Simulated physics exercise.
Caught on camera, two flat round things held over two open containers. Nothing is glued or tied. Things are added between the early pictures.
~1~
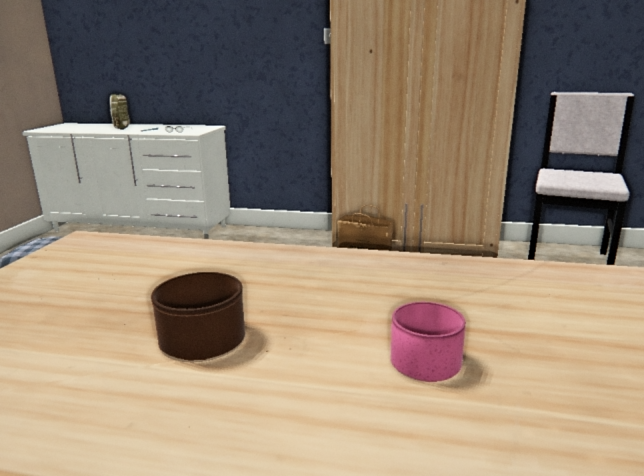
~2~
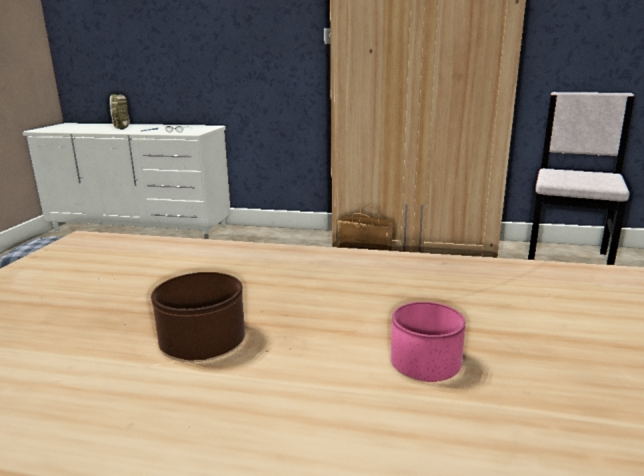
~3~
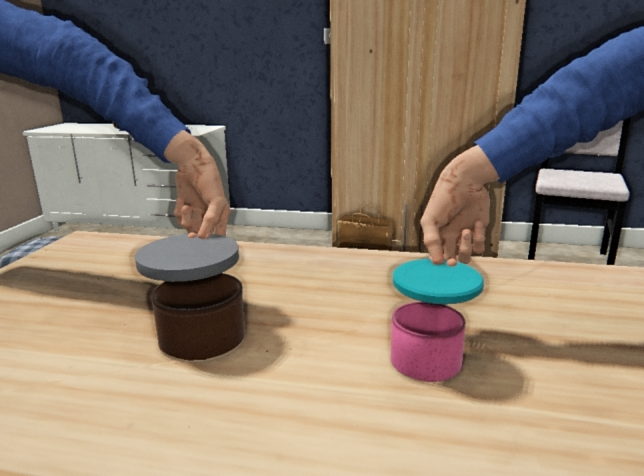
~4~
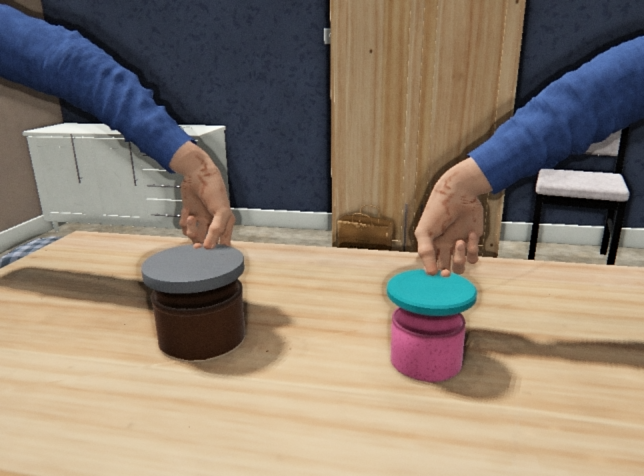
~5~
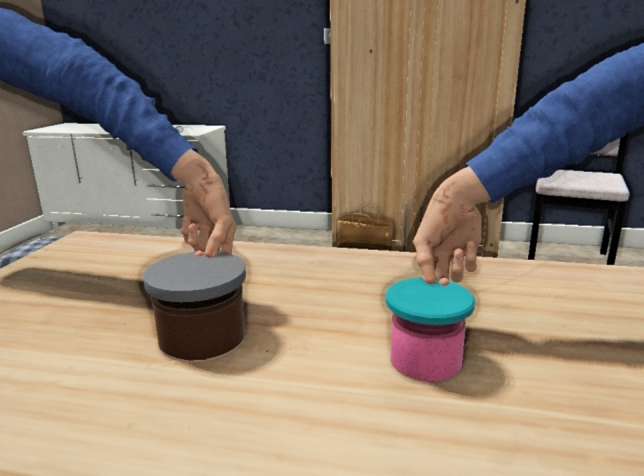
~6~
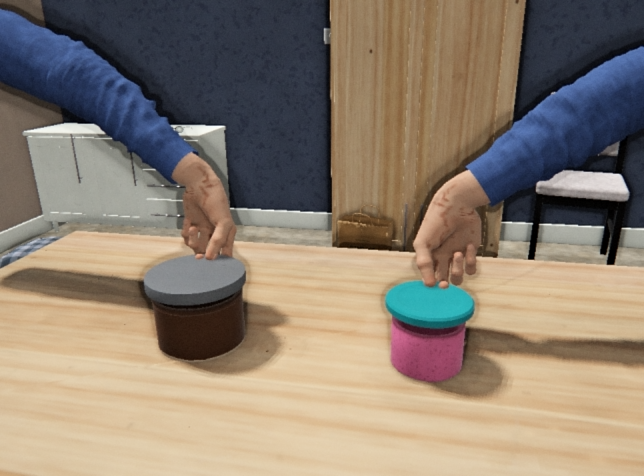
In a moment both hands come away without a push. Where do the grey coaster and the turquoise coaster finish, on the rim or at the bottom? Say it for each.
Outcome: The grey coaster covers the opening; the turquoise coaster covers the opening.
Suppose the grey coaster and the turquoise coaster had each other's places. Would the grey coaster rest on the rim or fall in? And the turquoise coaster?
The grey coaster works as a lid and the turquoise coaster slips past the rim.
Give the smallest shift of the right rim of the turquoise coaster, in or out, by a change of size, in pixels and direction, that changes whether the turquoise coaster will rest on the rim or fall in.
Roughly 12 pixels left.
Then, 0.10 s later than the last frame, grey coaster moving near (197, 284); turquoise coaster shifted a little near (429, 314).
When it is over, the grey coaster works as a lid, near (197, 284); the turquoise coaster works as a lid, near (429, 313).
